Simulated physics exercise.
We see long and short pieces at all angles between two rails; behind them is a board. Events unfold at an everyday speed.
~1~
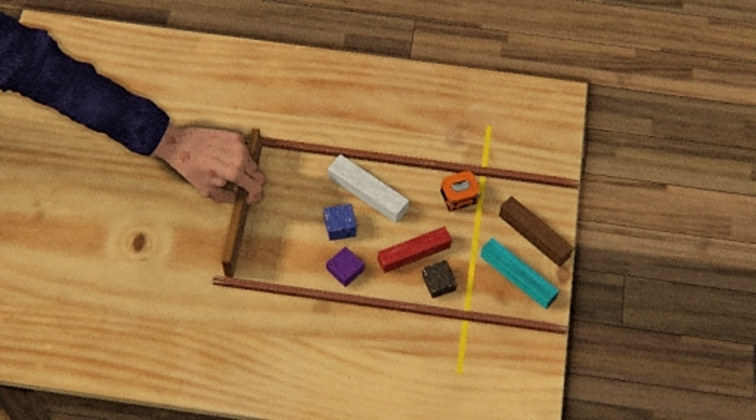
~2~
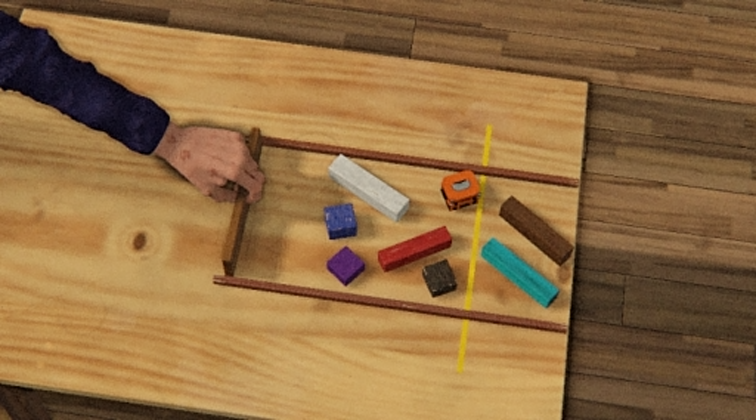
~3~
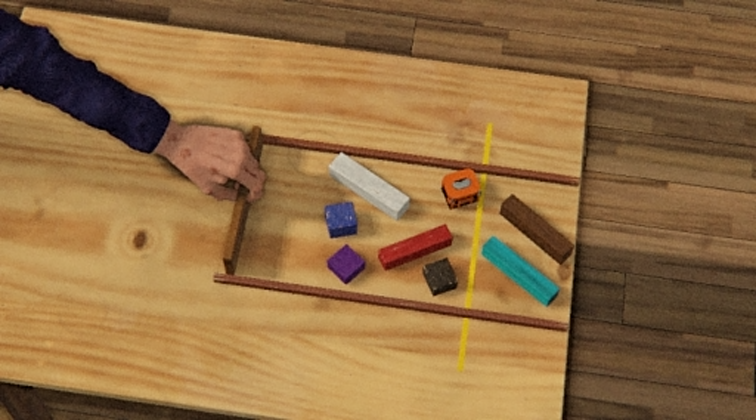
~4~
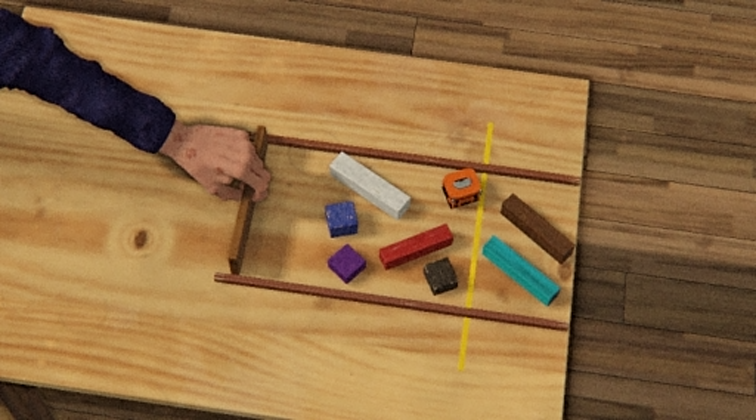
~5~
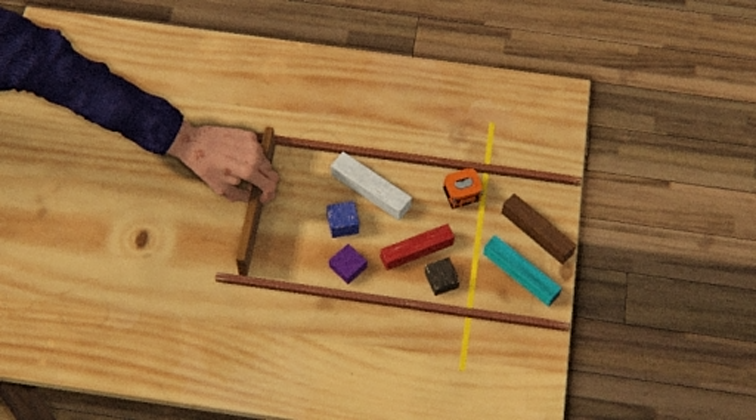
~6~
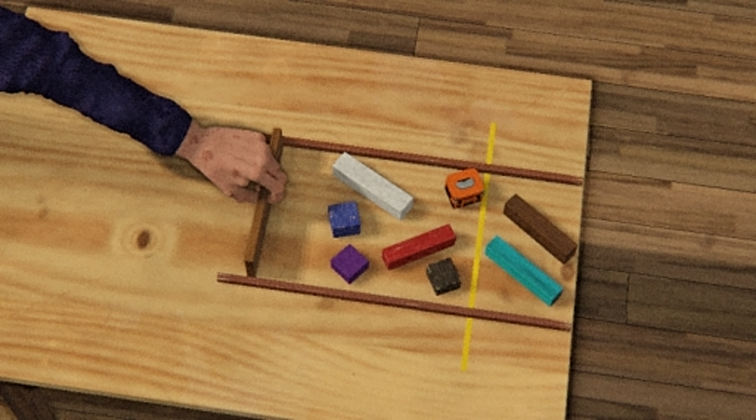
A hand slides a wooden board slightly right between two rails, behind scattered colored blocks.
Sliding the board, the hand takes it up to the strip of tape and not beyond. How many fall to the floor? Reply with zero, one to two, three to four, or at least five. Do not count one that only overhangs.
It comes to zero.
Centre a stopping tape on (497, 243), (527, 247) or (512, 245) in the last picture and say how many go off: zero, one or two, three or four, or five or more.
Run 1 - one or two; run 2 - just one or two; run 3 - 1 or 2.
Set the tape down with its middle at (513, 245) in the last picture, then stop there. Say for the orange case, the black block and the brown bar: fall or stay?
The outcome is that the orange case does not come off, the black block does not come off and the brown bar goes down.
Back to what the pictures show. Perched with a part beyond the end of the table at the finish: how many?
2 of them.
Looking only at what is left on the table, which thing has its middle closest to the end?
That would be the turquoise stick.
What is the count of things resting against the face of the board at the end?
The count is 3.
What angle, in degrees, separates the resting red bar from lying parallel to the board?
It comes to around 50 degrees.
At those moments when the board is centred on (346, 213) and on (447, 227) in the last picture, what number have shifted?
That makes 3 at the first spot and 7 at the second.
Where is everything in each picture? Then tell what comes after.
In the first frame, brown bar (536, 231); turquoise stick (519, 274); orange case (460, 191); board (242, 202); tape (475, 243).
In the second frame, turquoise stick (520, 273); purple block (346, 266).
In the third frame, orange case (461, 189); blue block (341, 220).
In the fourth frame, brown bar (537, 229); red bar (416, 247).
In the fifth frame, turquoise stick (522, 271); board (256, 201).
In the sixth frame, brown bar (540, 229); turquoise stick (523, 271); orange case (464, 188); board (265, 202); tape (479, 240).
Early on, none off yet; brown bar at rest near (540, 229); turquoise stick at rest near (523, 271); orange case at rest near (464, 188).
Finally, the number that fall off is zero.
